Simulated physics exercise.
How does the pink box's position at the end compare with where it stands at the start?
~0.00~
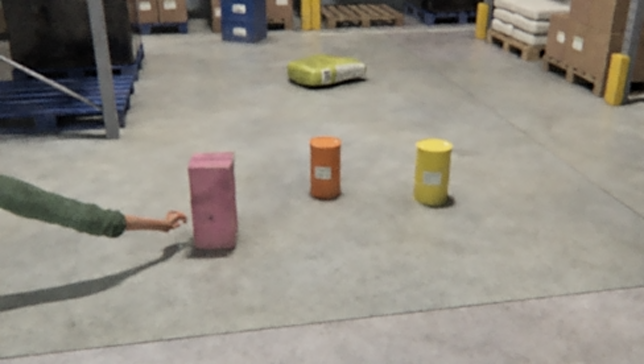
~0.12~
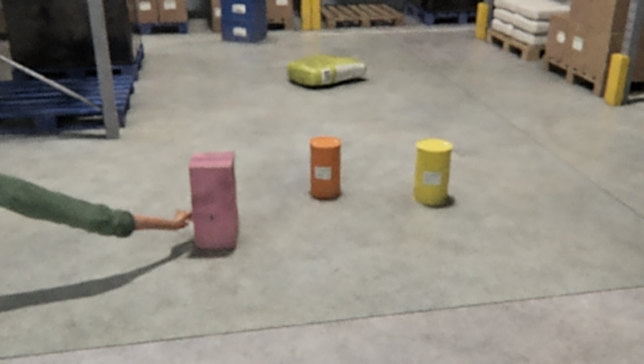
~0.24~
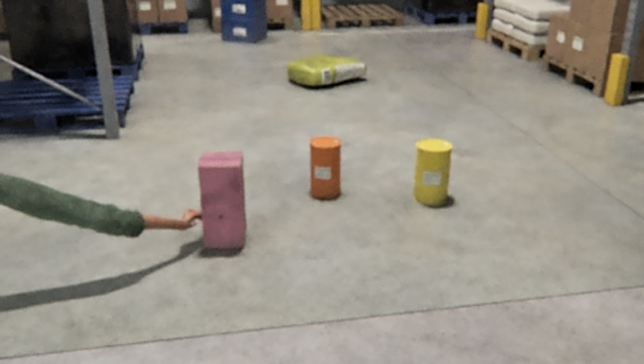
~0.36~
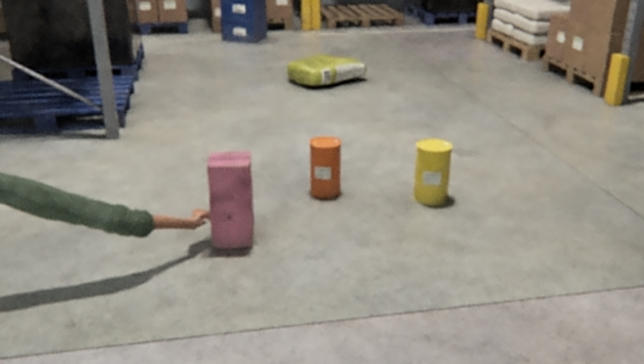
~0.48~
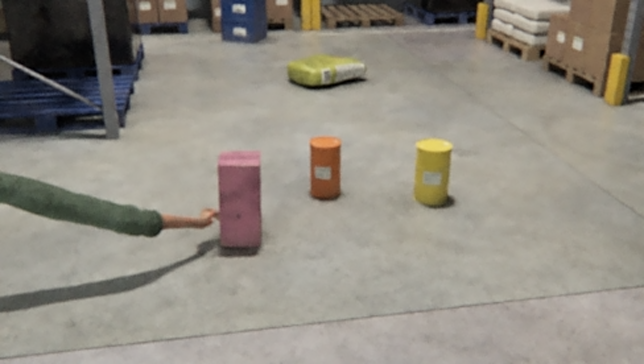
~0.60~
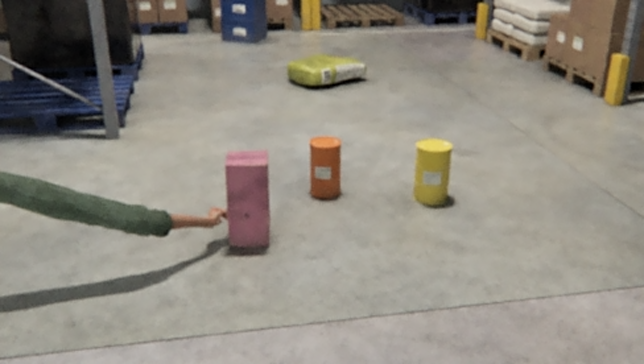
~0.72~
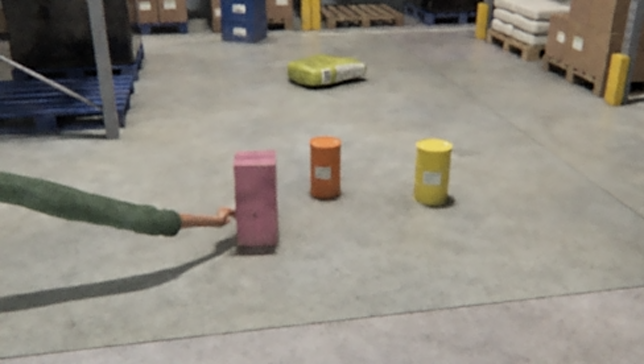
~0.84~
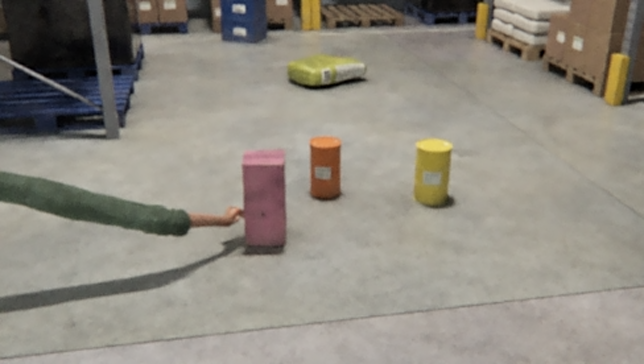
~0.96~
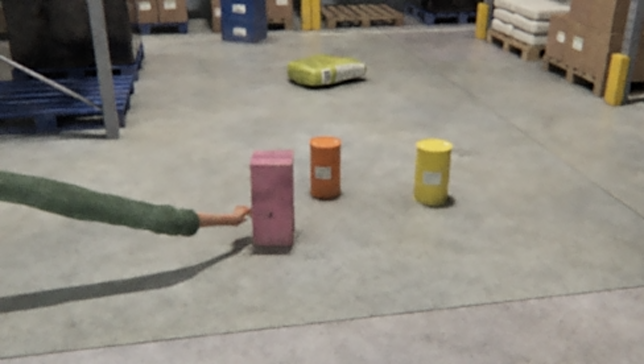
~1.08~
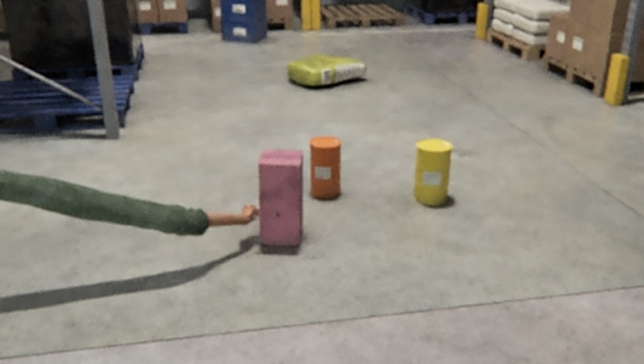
At the start the pink box stands well to the left of the orange canister. By the end it is farther right, standing just in front and to the left of that canister.
